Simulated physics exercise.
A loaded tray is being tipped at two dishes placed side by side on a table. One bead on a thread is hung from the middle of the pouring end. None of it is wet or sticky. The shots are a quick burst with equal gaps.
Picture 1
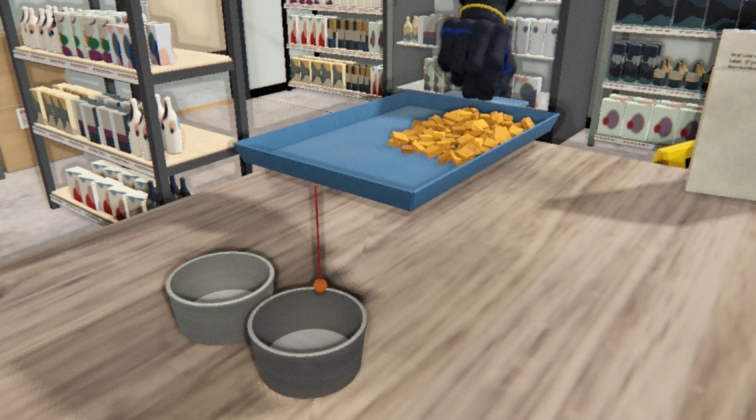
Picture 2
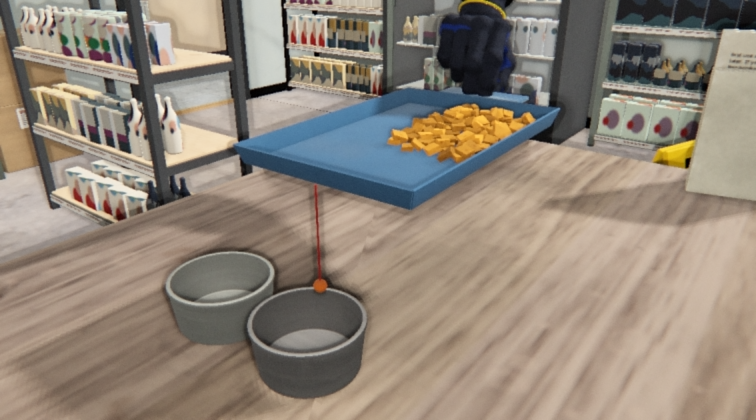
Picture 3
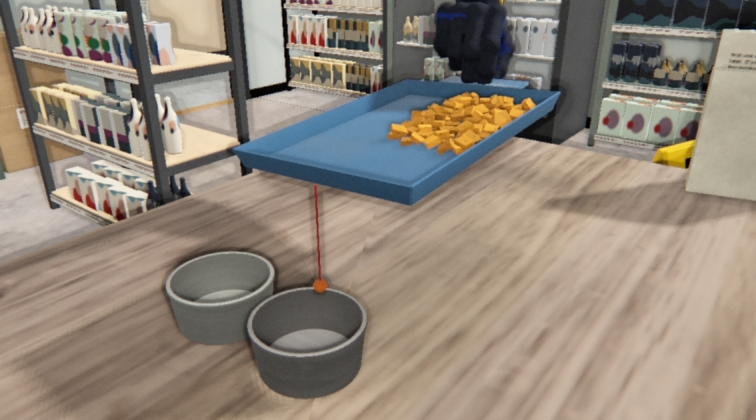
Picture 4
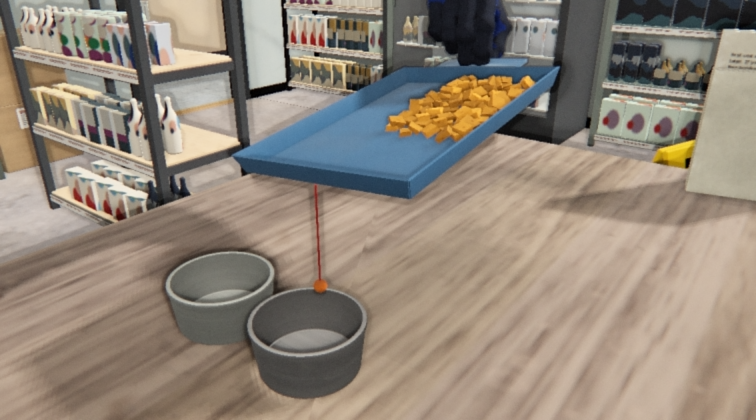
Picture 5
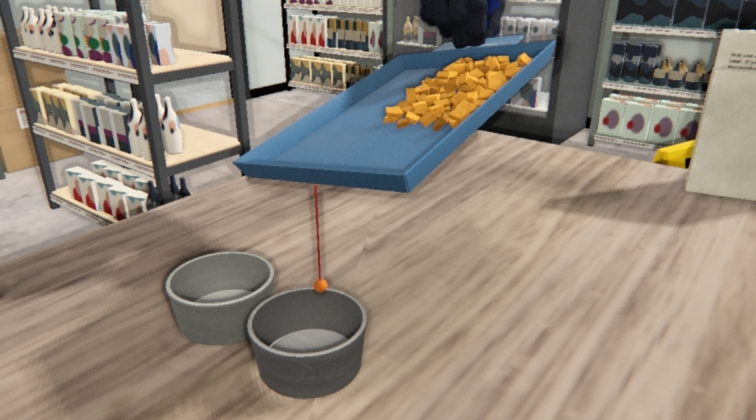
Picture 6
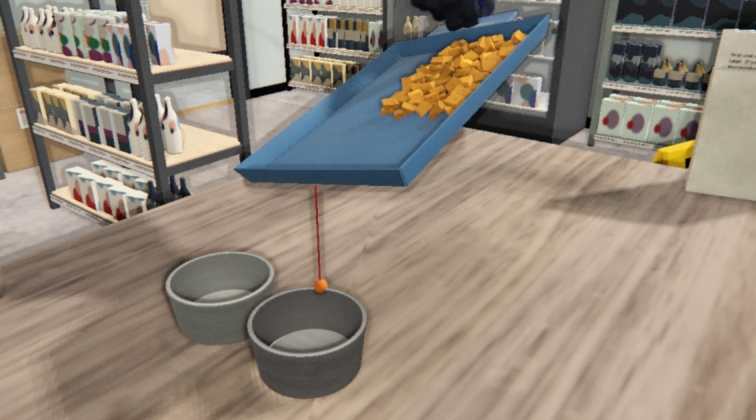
A blue tray of small orange pieces tilts steadily, its far end rising above two gray dishes.
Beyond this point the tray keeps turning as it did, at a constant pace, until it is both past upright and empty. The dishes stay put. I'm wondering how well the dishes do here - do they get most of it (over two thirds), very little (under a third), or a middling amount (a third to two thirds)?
They get most of it, over two thirds.
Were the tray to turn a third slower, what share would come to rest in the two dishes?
It would be around 60 per cent.
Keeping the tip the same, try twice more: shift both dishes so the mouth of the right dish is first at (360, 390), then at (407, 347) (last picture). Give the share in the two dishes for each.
Close to 0 in a hundred, then close to 10 in a hundred.
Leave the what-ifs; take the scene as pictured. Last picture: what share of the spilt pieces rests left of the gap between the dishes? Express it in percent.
I'd guess close to 20 %.
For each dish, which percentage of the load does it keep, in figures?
So the left dish gets 80 % of the load, while the right one gets 0 %.
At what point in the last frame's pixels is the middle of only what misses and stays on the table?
About (292, 315) in the last picture.
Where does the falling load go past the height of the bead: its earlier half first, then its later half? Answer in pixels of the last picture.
At about (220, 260), then at (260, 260).
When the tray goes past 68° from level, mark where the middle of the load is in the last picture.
Centre estimate: (258, 188).
Soon, tray tipped steeply; about two thirds on the tray; a stray few in the left dish; about a third in the air.
A while on, tray tipped past a quarter turn; most in the left dish; about a quarter outside both; a stray few in the air.
Towards the end, tray tipped past a quarter turn; most in the left dish; about a quarter outside both.
Finally, tray tipped past a quarter turn; none in the right dish; most in the left dish; about a quarter outside both.
